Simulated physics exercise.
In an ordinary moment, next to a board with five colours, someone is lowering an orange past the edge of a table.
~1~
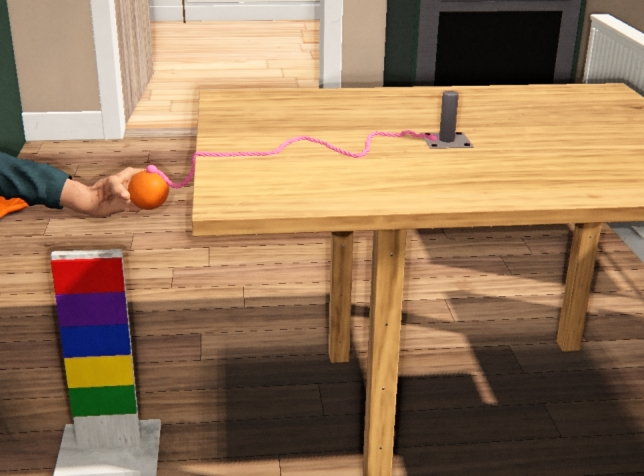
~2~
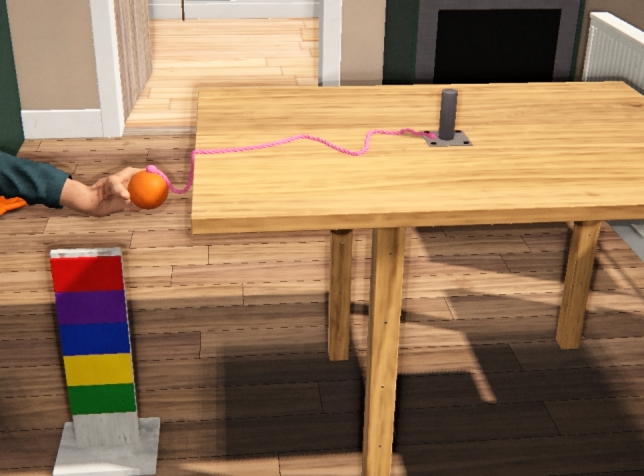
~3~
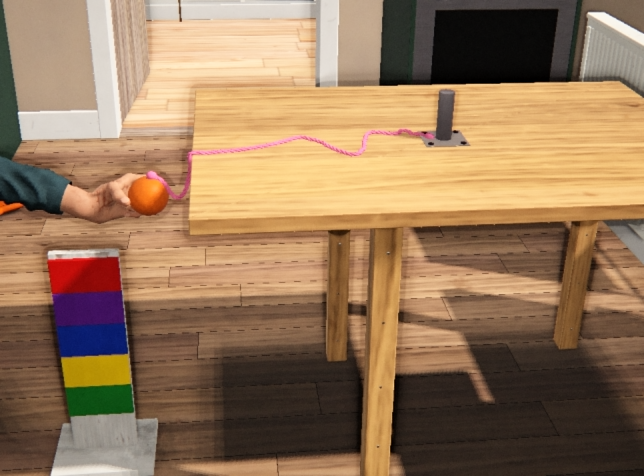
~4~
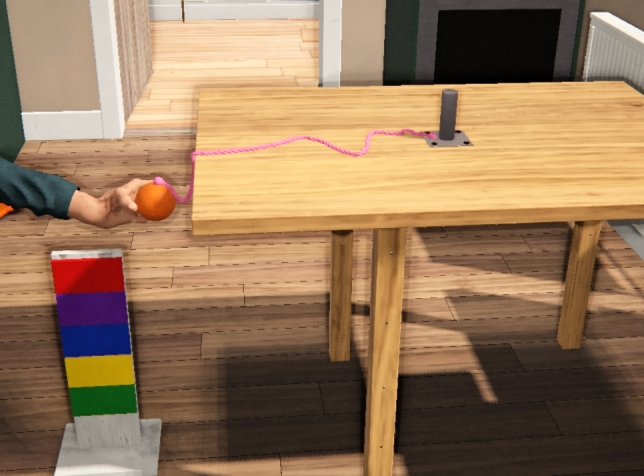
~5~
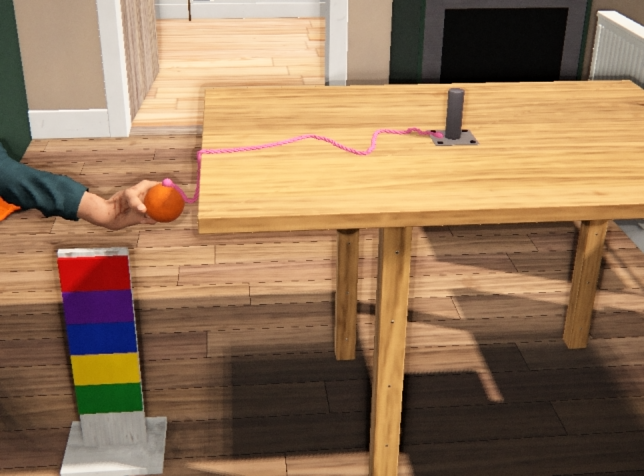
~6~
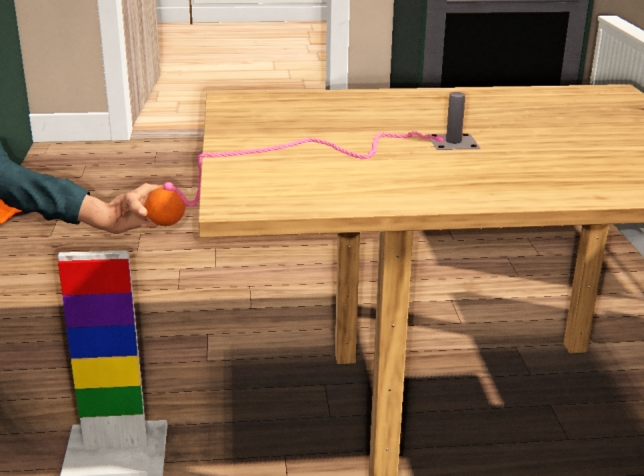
A hand holding an orange ball on a pink cord shifting slightly right beside a wooden table, near a colour-banded stand.
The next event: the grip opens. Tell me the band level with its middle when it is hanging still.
That is the blue band.
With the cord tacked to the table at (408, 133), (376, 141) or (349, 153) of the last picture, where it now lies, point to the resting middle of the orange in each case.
(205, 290), (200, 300), (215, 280).
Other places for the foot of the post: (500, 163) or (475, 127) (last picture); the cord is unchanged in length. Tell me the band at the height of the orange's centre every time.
First try: Purple; second try: Purple.
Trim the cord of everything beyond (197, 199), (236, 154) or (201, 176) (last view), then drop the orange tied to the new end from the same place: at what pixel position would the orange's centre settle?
Case by case: (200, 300), (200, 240) and (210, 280).
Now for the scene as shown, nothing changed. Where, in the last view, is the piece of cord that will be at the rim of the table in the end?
Location: About (293, 144).
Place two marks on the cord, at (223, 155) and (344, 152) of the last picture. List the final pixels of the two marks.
They finish close to (204, 218) and close to (270, 144).
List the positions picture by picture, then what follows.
The first picture shows orange (149, 190); red (88, 277); purple (92, 310); blue (96, 342); yellow (99, 373); green (103, 402).
The second picture shows orange (149, 190); cord through (408, 130) (367, 142) (326, 143) (266, 146) (194, 161).
The third picture shows orange (148, 196).
The fourth picture shows orange (156, 202); cord through (408, 131) (367, 143) (327, 143) (265, 147) (194, 163).
The fifth picture shows orange (165, 203).
The sixth picture shows orange (165, 207); cord through (415, 133) (374, 145) (334, 146) (272, 149) (201, 165).
A little later, orange near (248, 310); level with purple.
Next, orange near (192, 326); level with blue.
When it is over, orange near (204, 322); level with blue. Its middle rests at the blue band.
